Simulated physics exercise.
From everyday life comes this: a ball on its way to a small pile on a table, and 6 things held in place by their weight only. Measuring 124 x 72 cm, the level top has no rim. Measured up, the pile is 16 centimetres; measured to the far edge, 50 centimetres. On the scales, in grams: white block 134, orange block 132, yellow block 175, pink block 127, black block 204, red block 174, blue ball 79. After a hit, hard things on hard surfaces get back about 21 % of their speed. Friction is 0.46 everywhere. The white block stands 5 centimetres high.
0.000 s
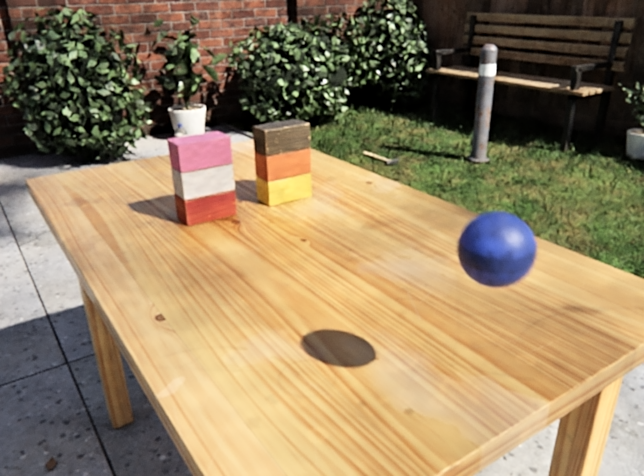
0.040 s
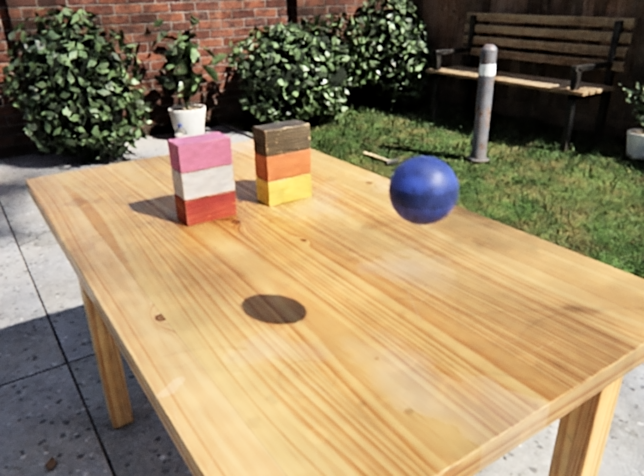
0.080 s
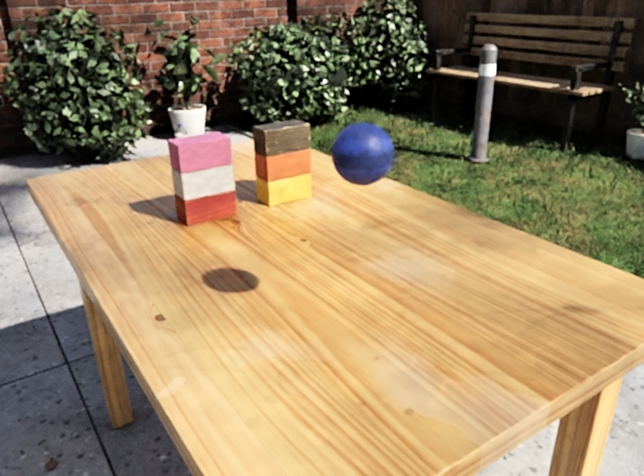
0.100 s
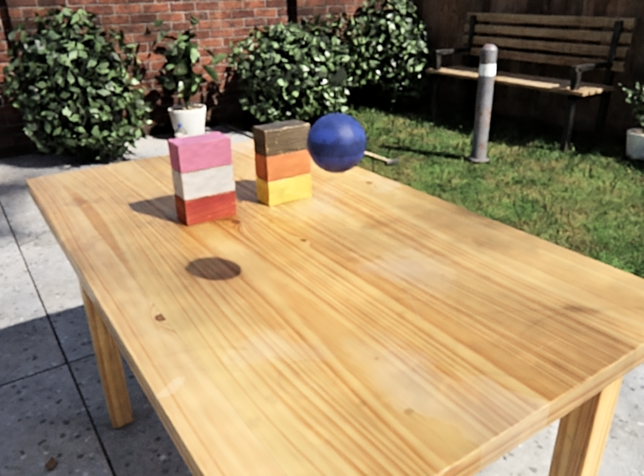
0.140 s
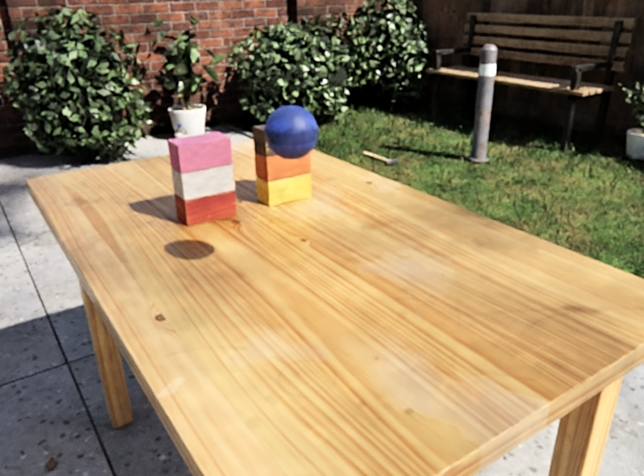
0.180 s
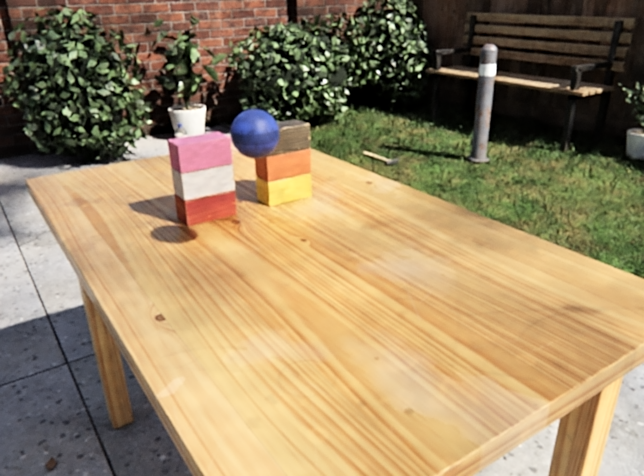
A blue ball hangs in the air above the right side of a pale wooden table, seen from slightly above in a sunny yard with a brick wall, shrubs and a bench behind. Toward the back left stand two stacks, one pink, white and red, the other black, orange and yellow. The ball travels leftward and away, passing before the black block, its shadow sliding below, while the view stays still.
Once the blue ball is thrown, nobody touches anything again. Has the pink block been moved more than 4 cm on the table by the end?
Oh, that one gets sent away.
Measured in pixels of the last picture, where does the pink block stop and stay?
It settles at around (146, 182).
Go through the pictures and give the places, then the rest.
The first picture shows gap 63 cm; blue ball (495, 250); pink block (200, 152).
The second picture shows gap 53 cm; blue ball (424, 191); yellow block (284, 186).
The third picture shows gap 43 cm; blue ball (363, 155); red block (206, 204).
The fourth picture shows gap 38 cm; blue ball (337, 143); orange block (283, 162).
The fifth picture shows gap 28 cm; blue ball (292, 133).
The sixth picture shows gap 18 cm; blue ball (255, 134); pink block (200, 152).
By 0.28 s, blue ball near (204, 167); pink block 3 cm from its spot near (196, 149).
By 0.38 s, blue ball near (205, 216); pink block tilted 27° near (183, 154).
By 0.48 s, blue ball near (204, 220); pink block tilted 27° near (166, 171).
When it is over (1.0 s), not toppled but over 4 cm from the start, pink block; the other 5 within 4 cm of the start. End places, in pixels of the last picture, pink block near (146, 182).
